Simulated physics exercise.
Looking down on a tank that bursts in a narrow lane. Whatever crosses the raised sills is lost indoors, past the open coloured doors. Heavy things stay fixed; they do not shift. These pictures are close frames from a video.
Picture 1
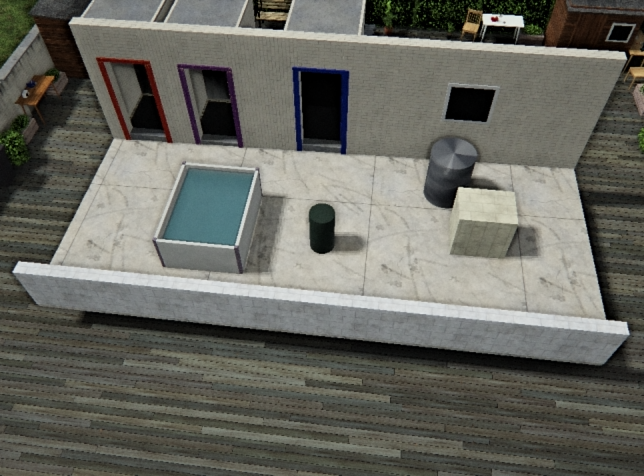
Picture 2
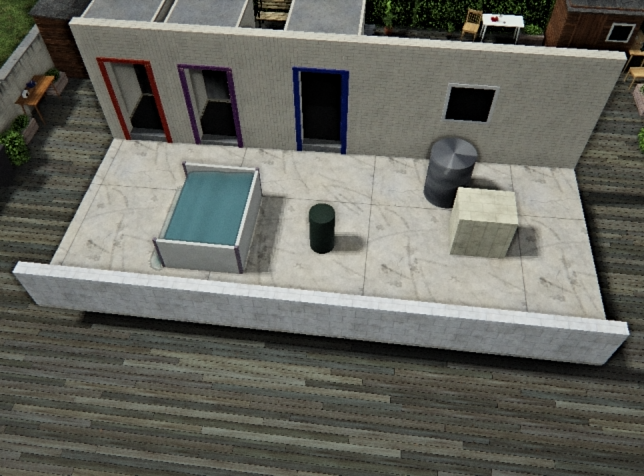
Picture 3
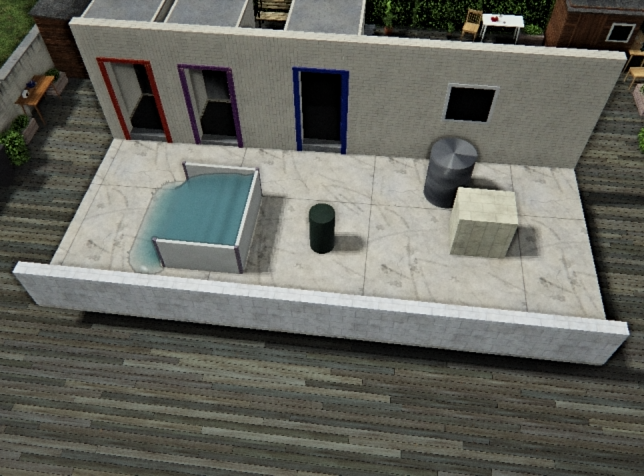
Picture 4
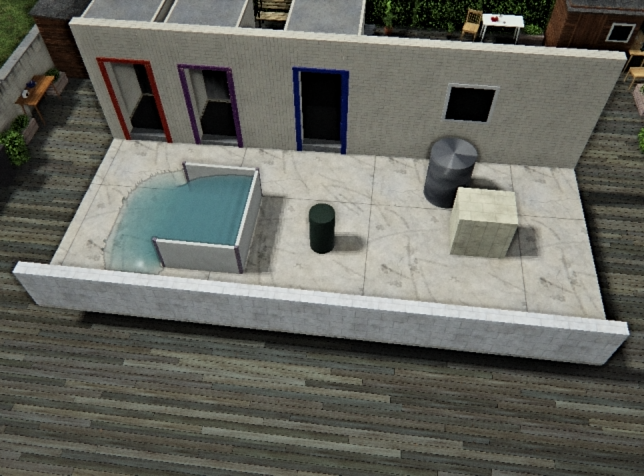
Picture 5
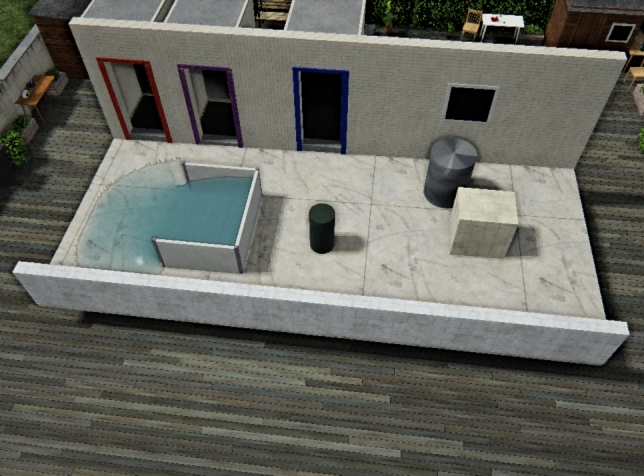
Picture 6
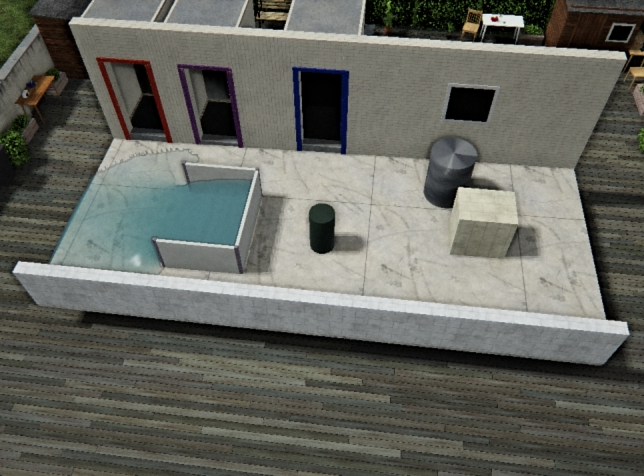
Water pours from the tank's open left side and spreads across the pale tiled floor.
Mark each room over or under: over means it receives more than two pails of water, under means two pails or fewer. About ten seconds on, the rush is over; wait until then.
Purple door - under; red door - under; blue door - under.
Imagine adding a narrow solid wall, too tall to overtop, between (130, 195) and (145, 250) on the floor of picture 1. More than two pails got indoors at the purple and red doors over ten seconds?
I'd say the purple door admits under the limit while the red door admits over the limit.
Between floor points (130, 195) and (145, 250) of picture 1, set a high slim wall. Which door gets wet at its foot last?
The blue one.
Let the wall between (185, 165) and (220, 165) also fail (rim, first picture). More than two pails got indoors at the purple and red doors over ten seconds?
The purple door ends up above; the red door ends up below.
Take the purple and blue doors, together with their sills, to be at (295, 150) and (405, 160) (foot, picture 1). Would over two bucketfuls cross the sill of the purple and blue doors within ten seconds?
Then: Purple door holds; blue door is under.
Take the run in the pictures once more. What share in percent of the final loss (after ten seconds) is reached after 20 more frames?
My estimate is roughly 75 percent.
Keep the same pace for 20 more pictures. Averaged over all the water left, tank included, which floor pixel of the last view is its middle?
About (159, 223) in the last view.
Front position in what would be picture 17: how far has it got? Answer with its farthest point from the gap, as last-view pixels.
Pixel estimate: (123, 142).
A moment on, water covers 20 % of the floor; the purple door not reached, the red door wet at the sill, nothing in, the blue door not reached.
Next, water covers 20 % of the floor; the purple door not reached, the red door wet at the sill, nothing in, the blue door not reached.
Then, water covers 20 % of the floor; the purple door not reached, the red door wet at the sill, nothing in, the blue door not reached.
Later, water covers 20 % of the floor; the purple door not reached, the red door wet at the sill, nothing in, the blue door not reached.
In the end, water covers 0 % of the floor; the purple door not reached, the red door wet at the sill, nothing in, the blue door not reached.
